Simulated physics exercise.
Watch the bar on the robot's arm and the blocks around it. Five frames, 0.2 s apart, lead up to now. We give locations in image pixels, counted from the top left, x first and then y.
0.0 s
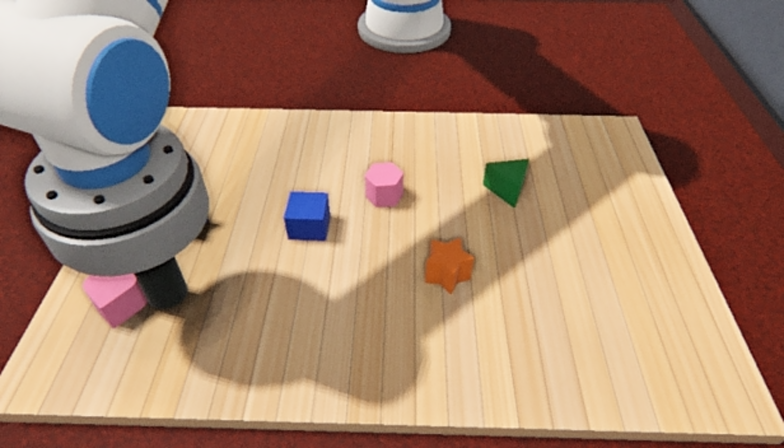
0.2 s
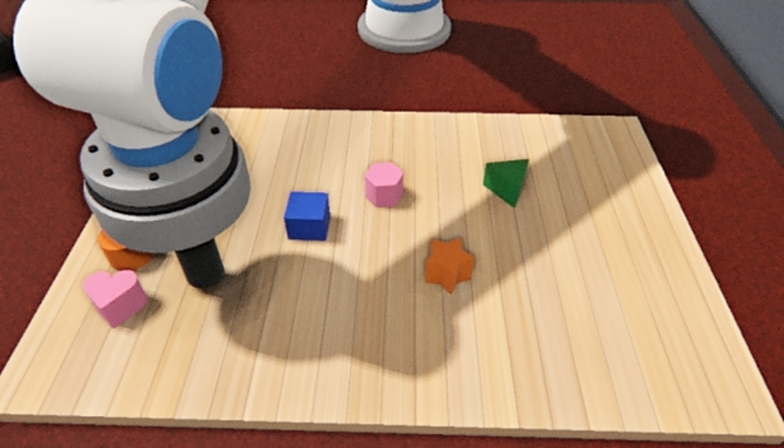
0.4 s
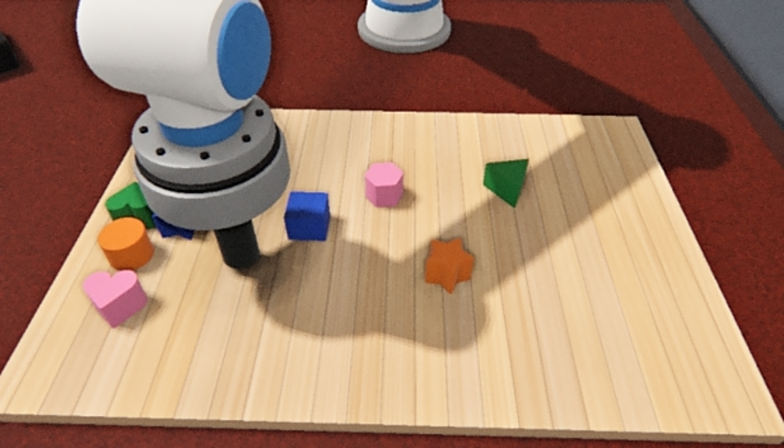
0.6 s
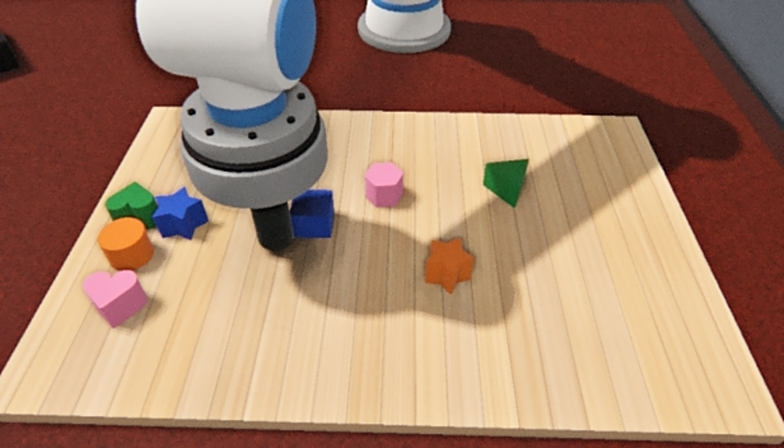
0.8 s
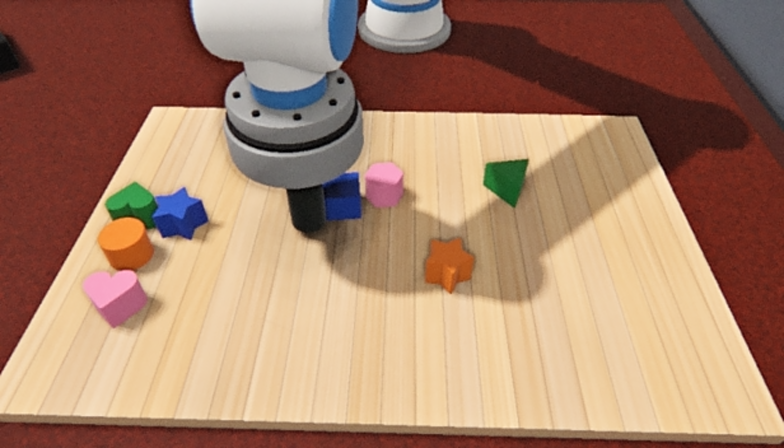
The robot arm moved its black bar right and slightly away across the wooden board, reached the blue block, and pushed it toward the pink hexagonal block while the other blocks stayed still.
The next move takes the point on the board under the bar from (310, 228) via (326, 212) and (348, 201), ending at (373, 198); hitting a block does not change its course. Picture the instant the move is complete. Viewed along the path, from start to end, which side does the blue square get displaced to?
It is pushed towards the left-hand side.
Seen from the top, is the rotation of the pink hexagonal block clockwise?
I'd say yes.
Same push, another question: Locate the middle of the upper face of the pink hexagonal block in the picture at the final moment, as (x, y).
That would be at about pixel (432, 158).
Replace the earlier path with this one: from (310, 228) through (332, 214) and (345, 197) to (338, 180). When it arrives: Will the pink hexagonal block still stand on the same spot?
Going by the path, no.
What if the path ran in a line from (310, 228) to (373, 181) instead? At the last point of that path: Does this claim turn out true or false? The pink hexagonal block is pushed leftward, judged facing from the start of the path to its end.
The statement is false.
What follows on the original path. Halfway along, bar at (336, 198); blue square at (366, 164); pink hexagonal block at (404, 167), turned 40° clockwise.
At the end, bar at (373, 190); blue square at (389, 153), turned 35° anticlockwise; pink hexagonal block at (432, 158), turned 85° clockwise.
